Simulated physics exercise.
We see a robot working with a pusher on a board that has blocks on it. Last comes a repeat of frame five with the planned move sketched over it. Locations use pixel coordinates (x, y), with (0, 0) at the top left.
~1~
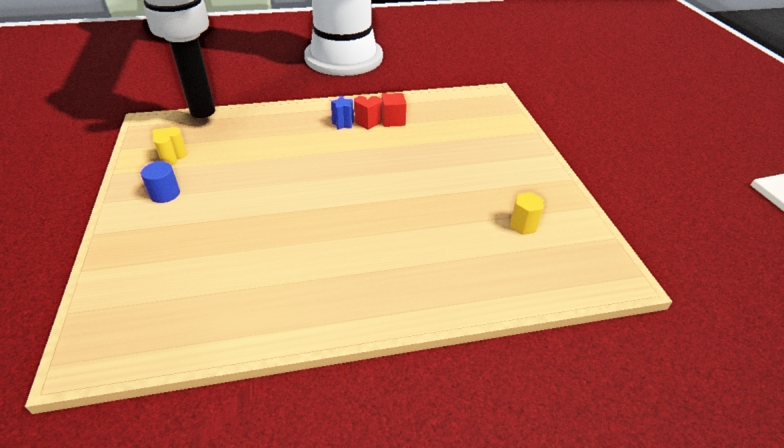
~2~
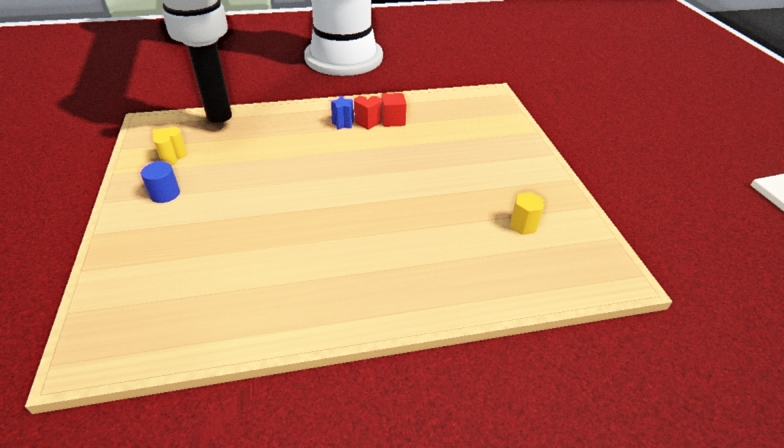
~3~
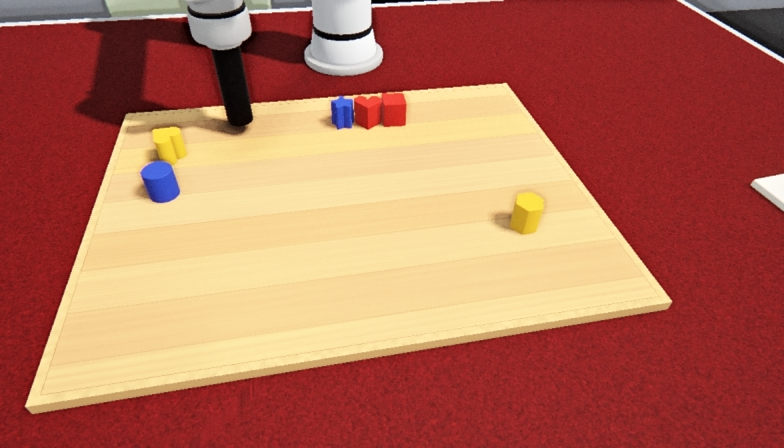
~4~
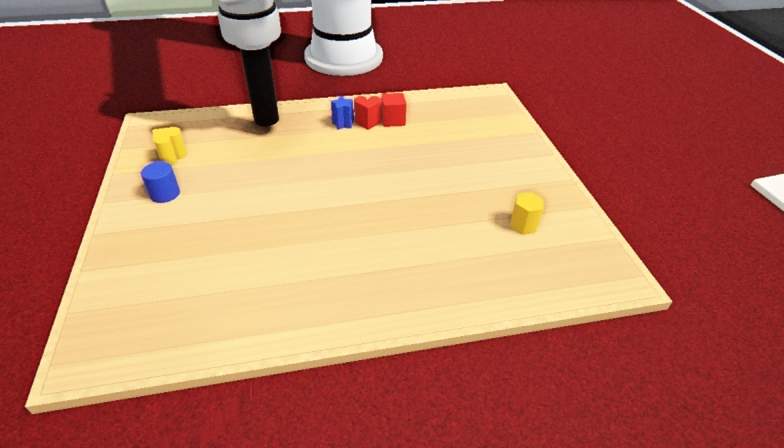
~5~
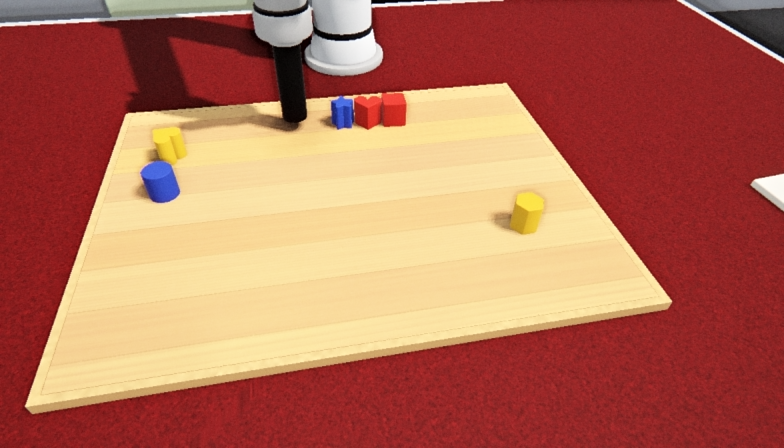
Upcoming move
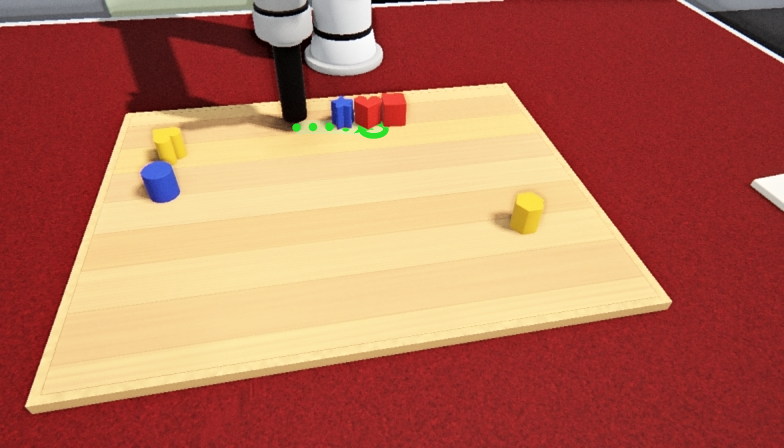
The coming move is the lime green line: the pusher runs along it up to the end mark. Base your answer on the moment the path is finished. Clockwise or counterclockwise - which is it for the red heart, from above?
Looking down, my answer is that the red heart rotates clockwise.
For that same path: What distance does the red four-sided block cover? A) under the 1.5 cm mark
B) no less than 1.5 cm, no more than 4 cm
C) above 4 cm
Letter B.
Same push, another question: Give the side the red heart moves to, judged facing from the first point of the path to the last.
Measured against the direction from start to end, the red heart shifts toward the left-hand side.
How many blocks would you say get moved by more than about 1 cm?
Three or more blocks.
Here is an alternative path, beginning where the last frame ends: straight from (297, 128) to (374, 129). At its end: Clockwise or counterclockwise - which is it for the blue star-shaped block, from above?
Rotates counter-clockwise.
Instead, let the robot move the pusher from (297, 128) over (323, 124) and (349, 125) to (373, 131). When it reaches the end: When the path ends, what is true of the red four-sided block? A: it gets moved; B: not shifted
A.
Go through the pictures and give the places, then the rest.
The first picture shows lower end of the pusher at (203, 112), tops of blocks, blue star-shaped block at (342, 101), red heart at (368, 100), red four-sided block at (394, 98).
The second picture shows pusher at (220, 117), blocks as before.
The third picture shows pusher at (241, 120), blocks as before.
The fourth picture shows pusher at (267, 120), blocks as before.
The fifth picture shows pusher at (295, 117), blue star-shaped block at (342, 101), red heart at (368, 100), red four-sided block at (394, 98).
The drawn path runs from (297, 128) via (322, 127) and (348, 127), ending at (374, 129).
The first path, step by step. One third of the way, pusher at (322, 116); nothing pushed yet.
Two thirds of the way, pusher at (349, 117); blue star-shaped block at (362, 96), turned 25° anticlockwise; red heart at (383, 97), turned 40° clockwise; red four-sided block at (408, 98).
At the end, pusher at (374, 118); blue star-shaped block at (368, 95), turned 65° anticlockwise; red heart at (389, 93), turned 50° clockwise; red four-sided block at (413, 97), turned 20° clockwise.
